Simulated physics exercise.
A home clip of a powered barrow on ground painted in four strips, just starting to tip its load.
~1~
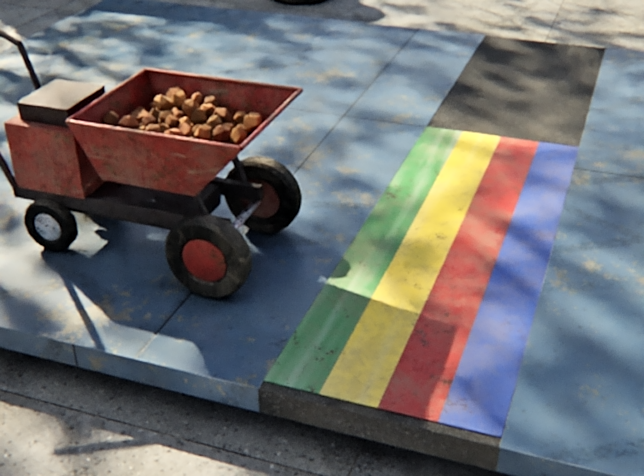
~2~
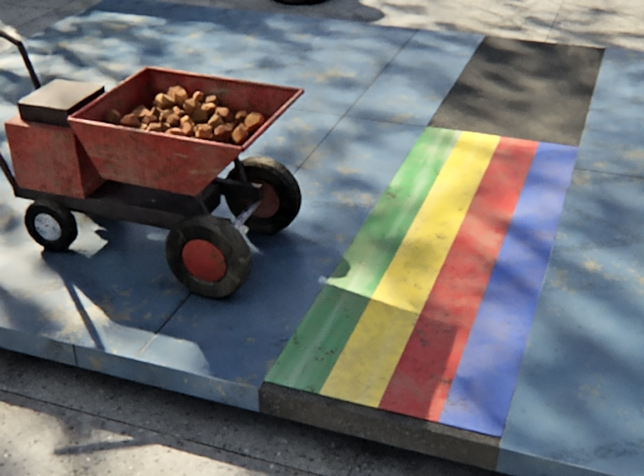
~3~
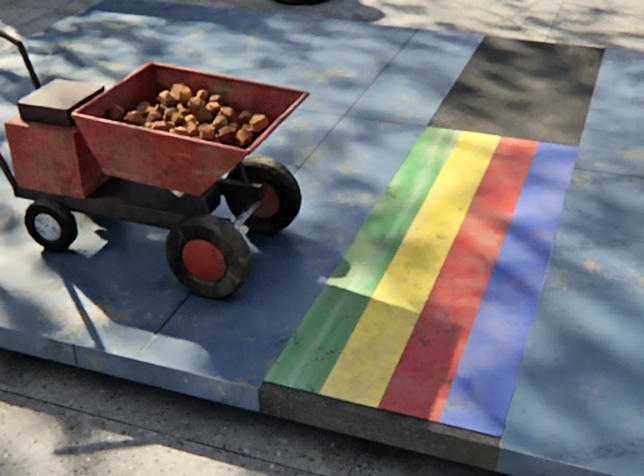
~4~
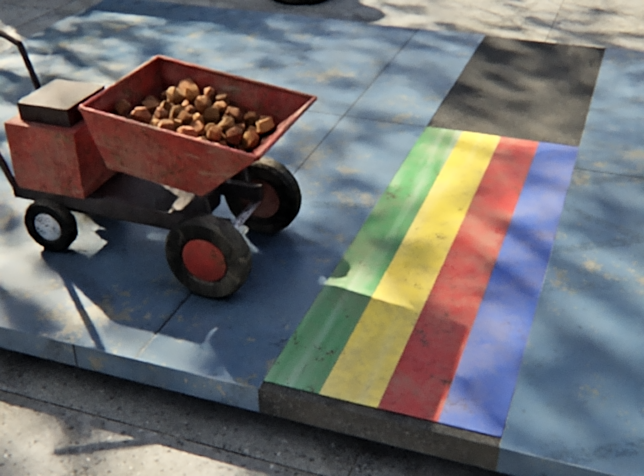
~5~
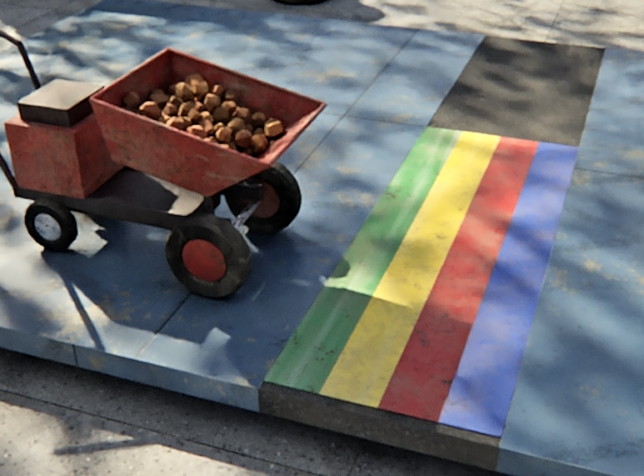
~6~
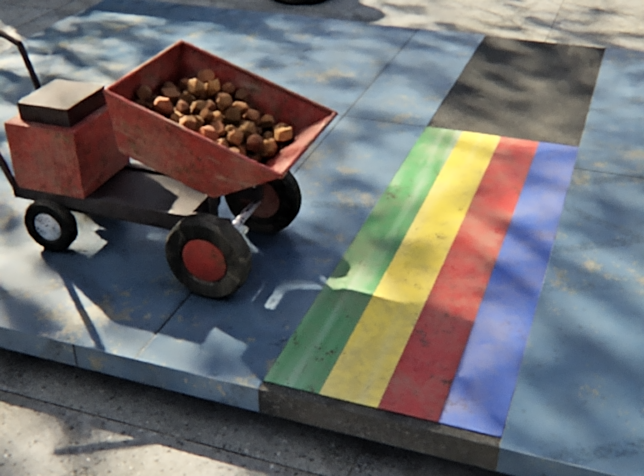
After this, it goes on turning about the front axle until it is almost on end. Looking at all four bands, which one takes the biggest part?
That would be the yellow band.
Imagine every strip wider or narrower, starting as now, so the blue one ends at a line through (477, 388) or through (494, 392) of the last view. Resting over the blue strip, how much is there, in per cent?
The first gives around 20 %, the second around 10 %.
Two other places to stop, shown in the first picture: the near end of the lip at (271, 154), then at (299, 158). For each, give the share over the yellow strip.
About 30 per cent, then about 10 per cent.
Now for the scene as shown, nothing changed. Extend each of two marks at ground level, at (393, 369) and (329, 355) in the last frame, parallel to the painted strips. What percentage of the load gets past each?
Result, first then second: 50 %, 90 %.
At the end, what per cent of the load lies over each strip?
In per cent, approximately: Green 10, yellow 35, red 25, blue 10.
Soon after the last picture, skip tipped steeply; all in the skip.
A little later, skip tipped right over; about two thirds in the skip; a small part over the green strip; about a quarter over the yellow strip.
Later still, skip tipped right over; a small part in the skip; a small part over the green strip; about a third over the yellow strip; about a quarter over the red strip; a small part over the blue strip; a stray few off the paint.
By the end, skip tipped right over; a small part in the skip; a small part over the green strip; about a third over the yellow strip; about a quarter over the red strip; a small part over the blue strip; a small part off the paint.
